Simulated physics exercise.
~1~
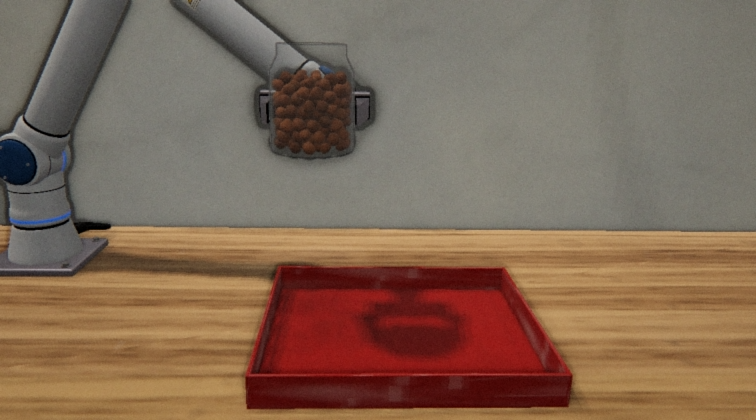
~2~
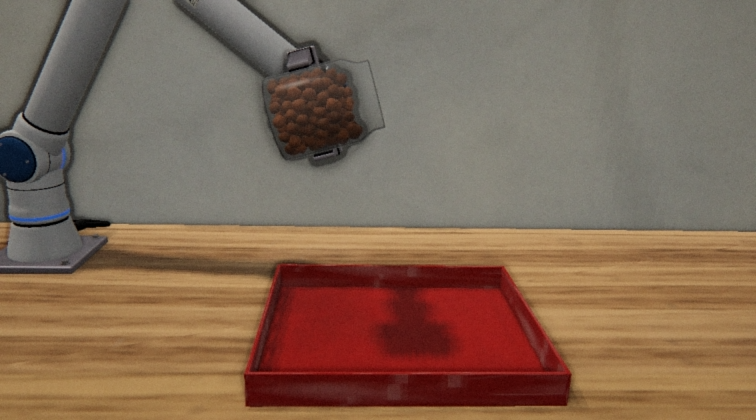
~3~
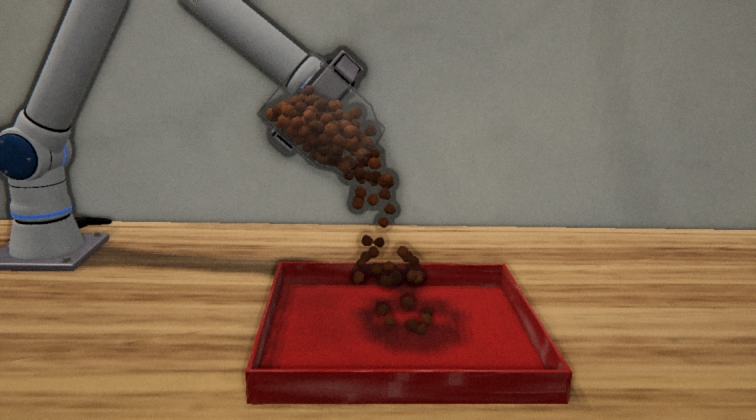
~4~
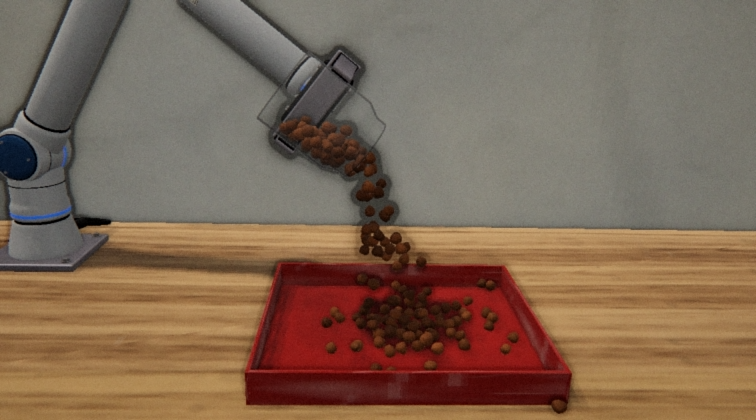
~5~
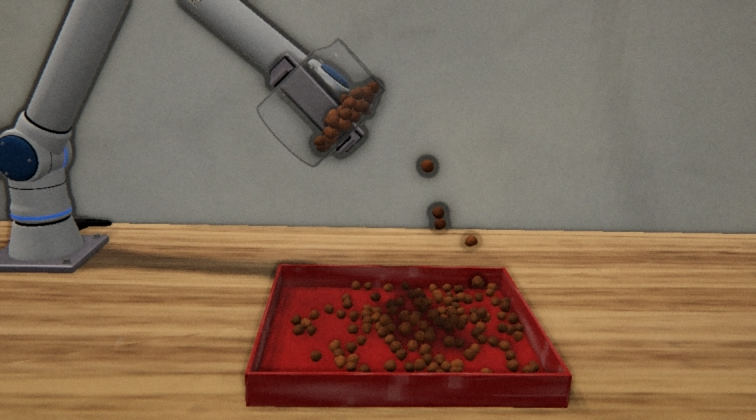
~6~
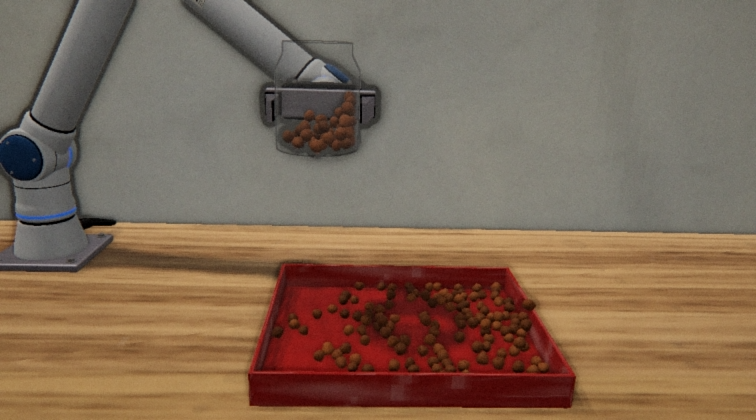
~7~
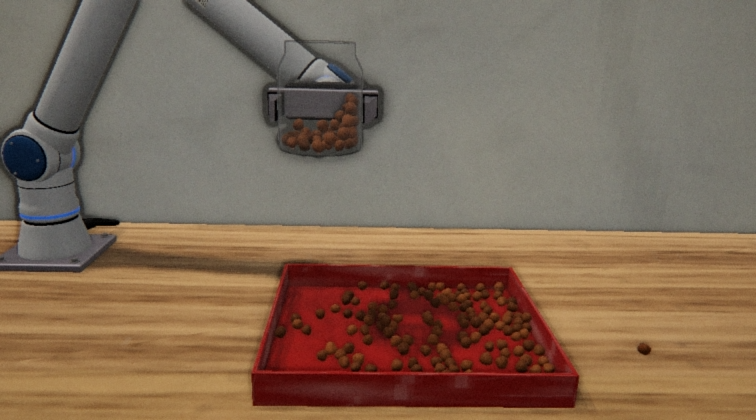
A clear jar packed with brown hazelnuts hangs upright in the gripper of a grey robot arm, above a shallow red tray on a wooden table. The arm rolls the jar onto its side, then tips it further until its mouth points down to the right. Nuts pour out in a stream, bounce and scatter across the tray. As the jar swings back, the last few drop away to the right. It ends upright with a smaller heap still inside, while most of the nuts lie spread over the tray and one rests on the table at right.
